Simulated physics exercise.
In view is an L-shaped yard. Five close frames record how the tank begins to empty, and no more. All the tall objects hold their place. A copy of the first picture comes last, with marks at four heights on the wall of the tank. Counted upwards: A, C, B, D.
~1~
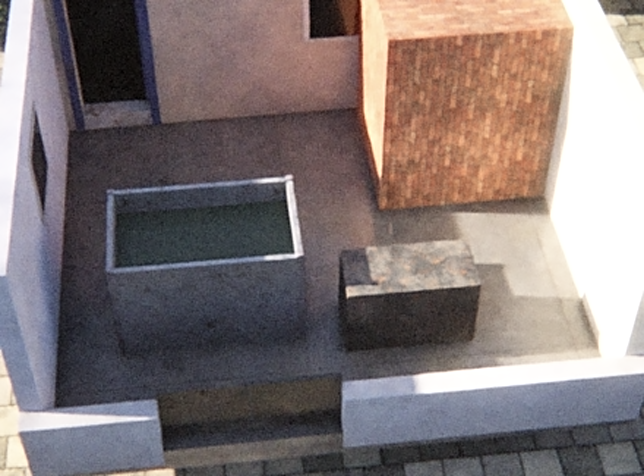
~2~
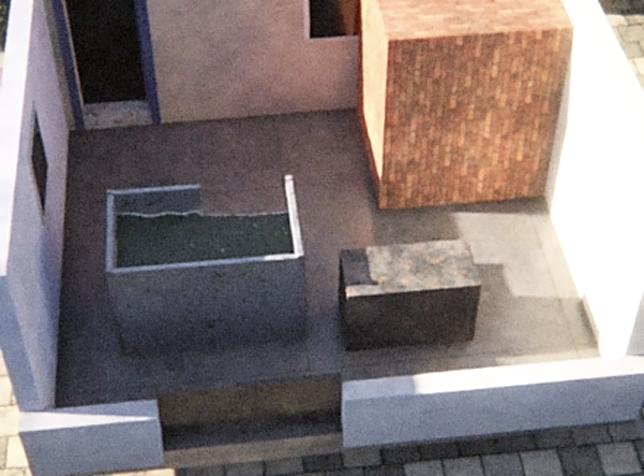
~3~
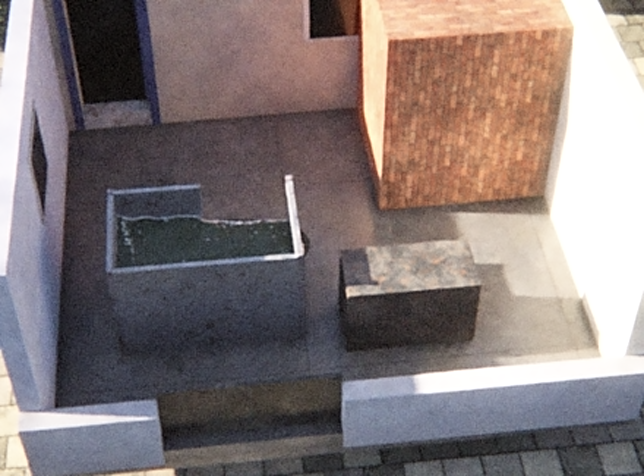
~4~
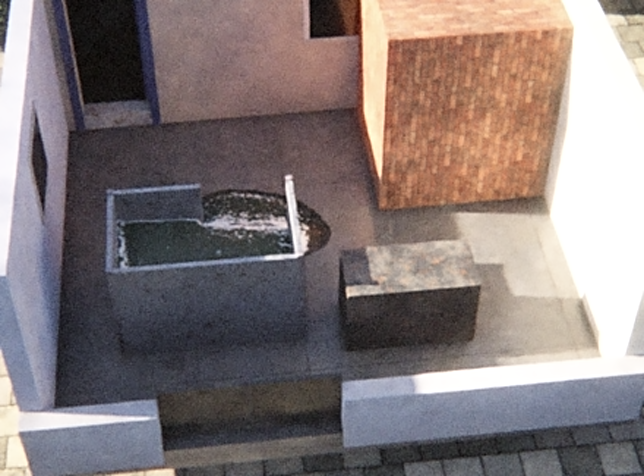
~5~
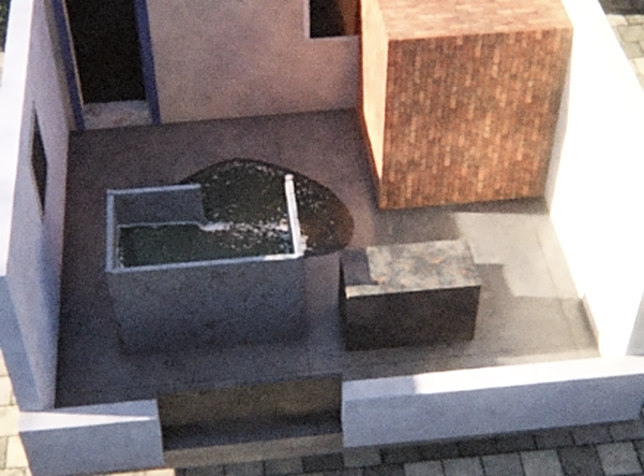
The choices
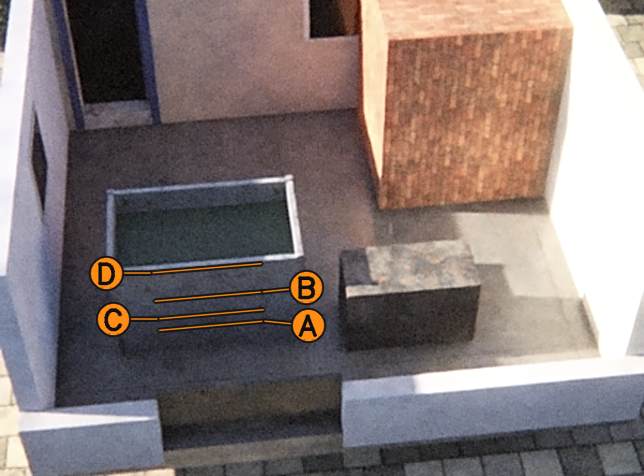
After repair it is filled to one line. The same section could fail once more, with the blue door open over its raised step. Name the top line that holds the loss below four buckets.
Line B.
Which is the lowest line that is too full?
D it is.
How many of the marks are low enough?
Three.
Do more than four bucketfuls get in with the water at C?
No, not at all.
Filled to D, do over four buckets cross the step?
Yes.
In orange, A at (211, 325); B at (209, 296); C at (210, 314); D at (206, 268); from the bottom up A, C, B, D.
Choosing A, nothing gets over.
Choosing B, a splash gets over, under a bucket.
Choosing C, nothing gets over.
Choosing D, about 8 bucketfuls get in.
